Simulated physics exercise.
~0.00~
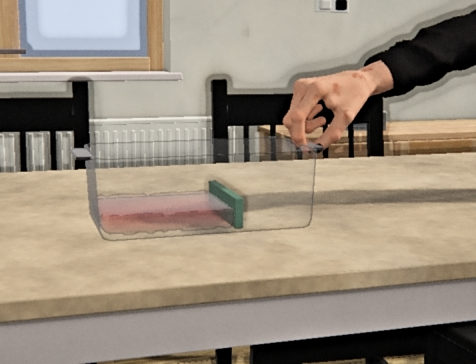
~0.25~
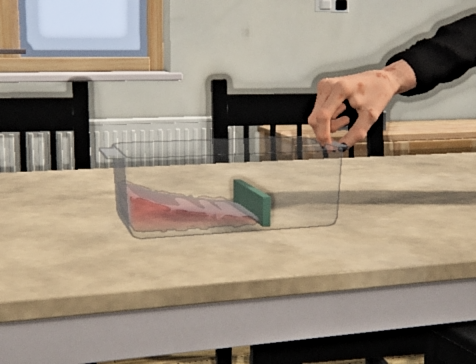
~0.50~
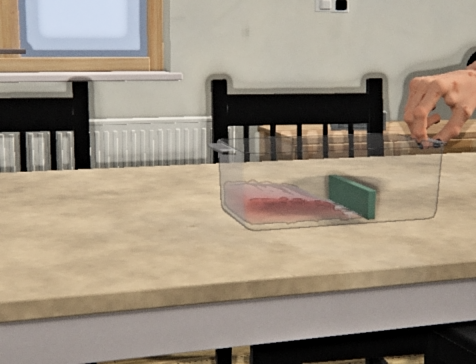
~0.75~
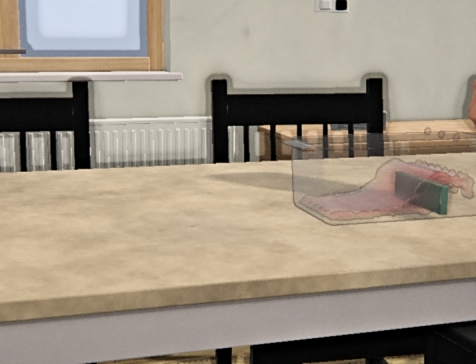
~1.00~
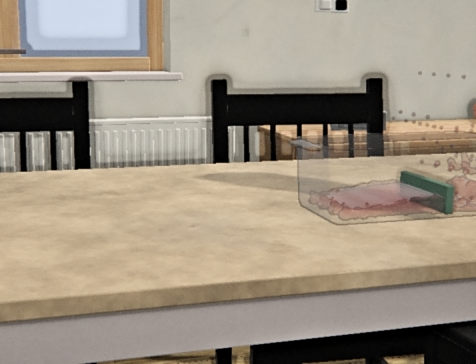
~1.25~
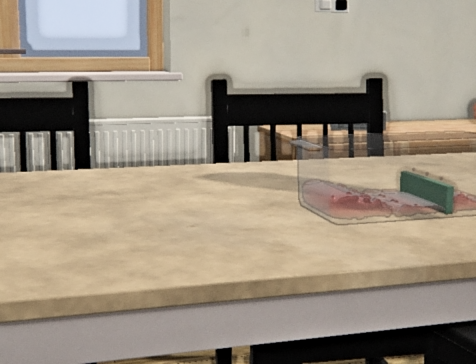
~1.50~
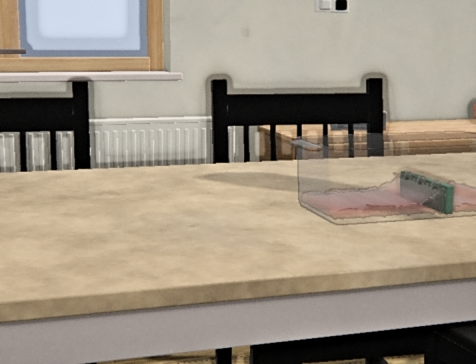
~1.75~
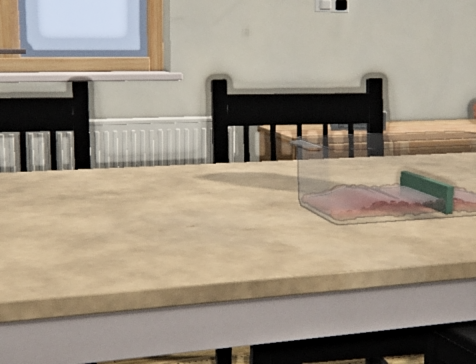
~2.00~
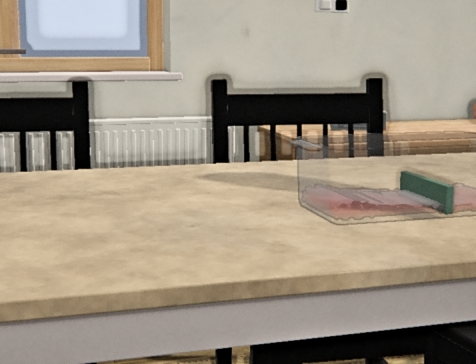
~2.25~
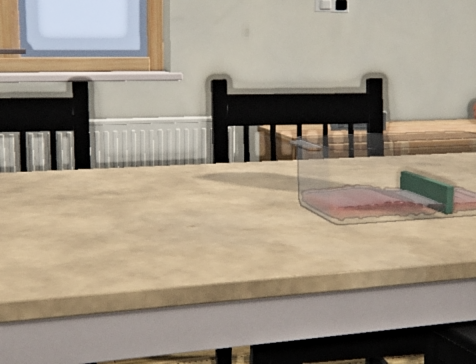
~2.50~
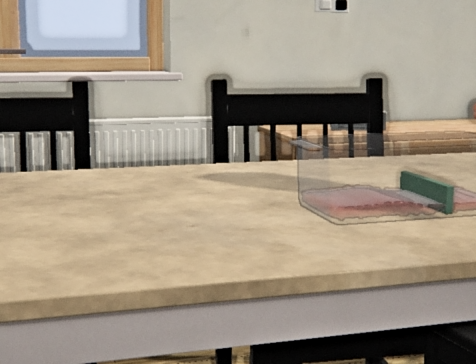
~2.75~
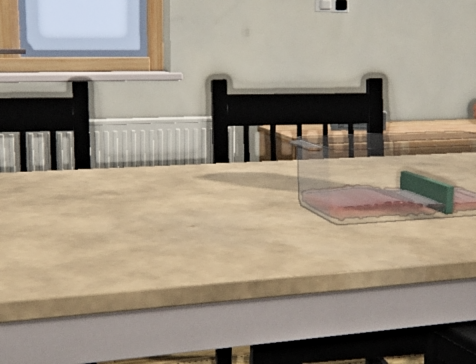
A clear food box with a green low wall and pale red water in its left part stands on a beige table, seen from the side by a still camera, with black chairs, a radiator and a window behind. A hand in a black sleeve grips the box's upper right edge and slides it right in one pull. The water tilts up on the left, then surges over the wall into the right part, throwing droplets up. The box stops, partly out of view, and the water sloshes and settles, some staying beyond the wall.
